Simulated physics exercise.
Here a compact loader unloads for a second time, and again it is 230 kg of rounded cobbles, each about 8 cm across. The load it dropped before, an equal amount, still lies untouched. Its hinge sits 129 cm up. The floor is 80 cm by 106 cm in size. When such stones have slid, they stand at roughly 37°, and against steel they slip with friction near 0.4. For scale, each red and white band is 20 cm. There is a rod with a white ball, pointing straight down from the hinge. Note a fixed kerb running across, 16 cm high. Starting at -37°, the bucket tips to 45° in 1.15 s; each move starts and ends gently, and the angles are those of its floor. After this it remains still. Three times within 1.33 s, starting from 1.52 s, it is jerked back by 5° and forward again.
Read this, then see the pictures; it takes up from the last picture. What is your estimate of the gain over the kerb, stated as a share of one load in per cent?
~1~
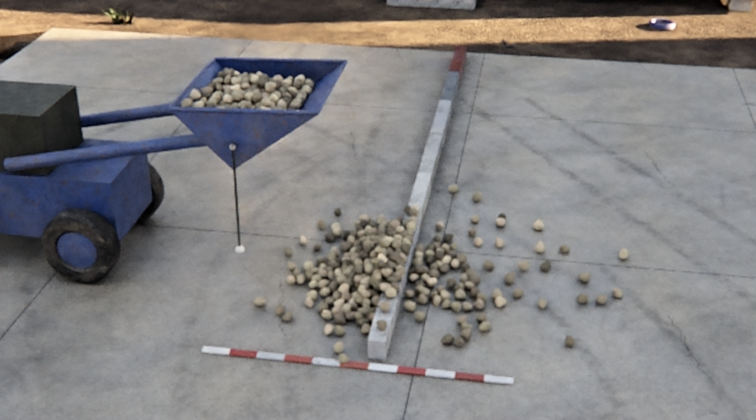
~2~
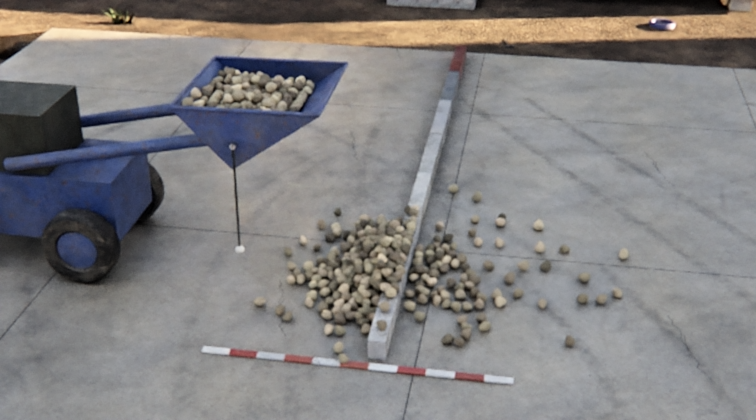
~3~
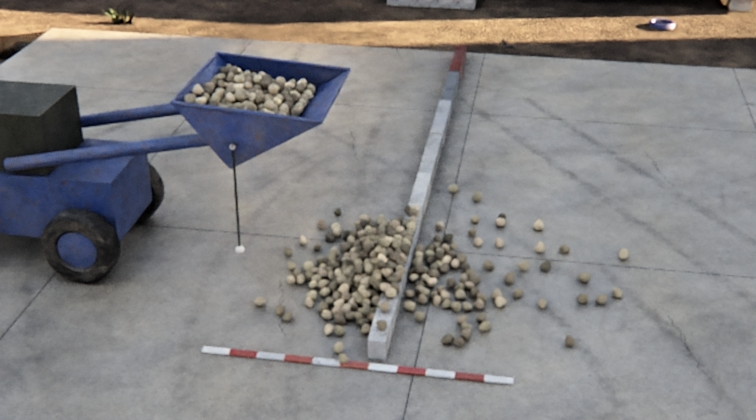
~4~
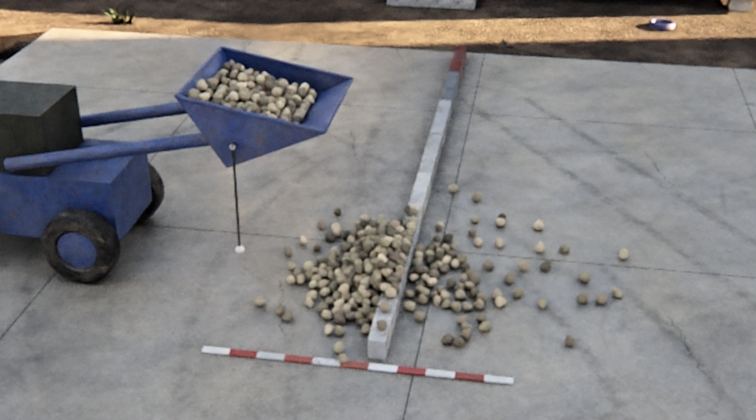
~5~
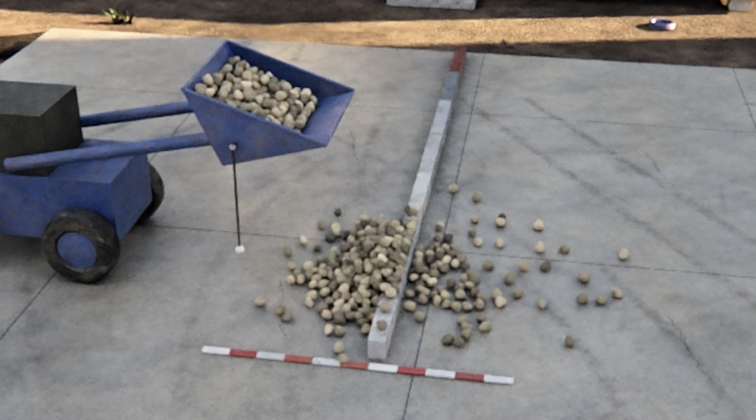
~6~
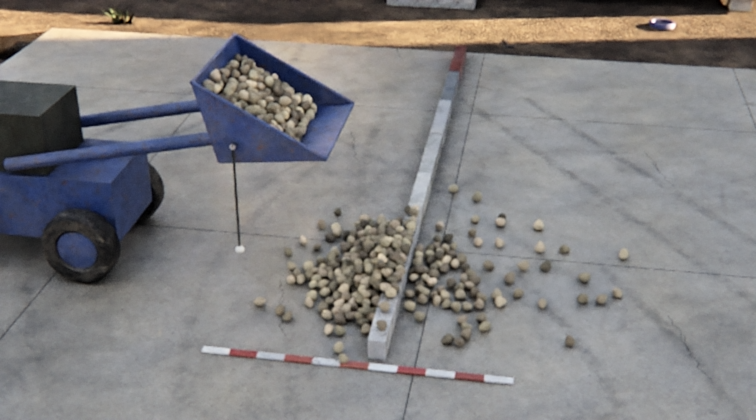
My estimate is 3 per cent of one load.
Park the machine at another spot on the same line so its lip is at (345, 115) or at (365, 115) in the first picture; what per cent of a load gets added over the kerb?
About 25 per cent for the first, 50 per cent for the second.
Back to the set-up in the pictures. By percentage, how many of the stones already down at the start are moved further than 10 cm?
Roughly 5 percent.
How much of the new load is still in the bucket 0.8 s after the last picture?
About 45 percent.
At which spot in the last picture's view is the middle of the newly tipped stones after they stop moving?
Around (347, 256).
Then, 0.4 s after the last picture the floor is at 32°; in per cent of one load, 100 in the bucket, 76 on this side of the kerb, 25 over the kerb; the foremost stones are at (586, 283).
Then, 0.8 s after the last picture the floor is at 45°; in per cent of one load, 44 in the bucket, 132 on this side of the kerb, 25 over the kerb; the foremost stones are at (586, 283).
Then, 2.8 s after the last picture the floor is at 45°; in per cent of one load, 0 in the bucket, 173 on this side of the kerb, 27 over the kerb; the foremost stones are at (587, 284).
Then, 5.3 s after the last picture the floor is at 45°; in per cent of one load, 0 in the bucket, 173 on this side of the kerb, 27 over the kerb; the foremost stones are at (587, 284). Net gain over the kerb, 3.
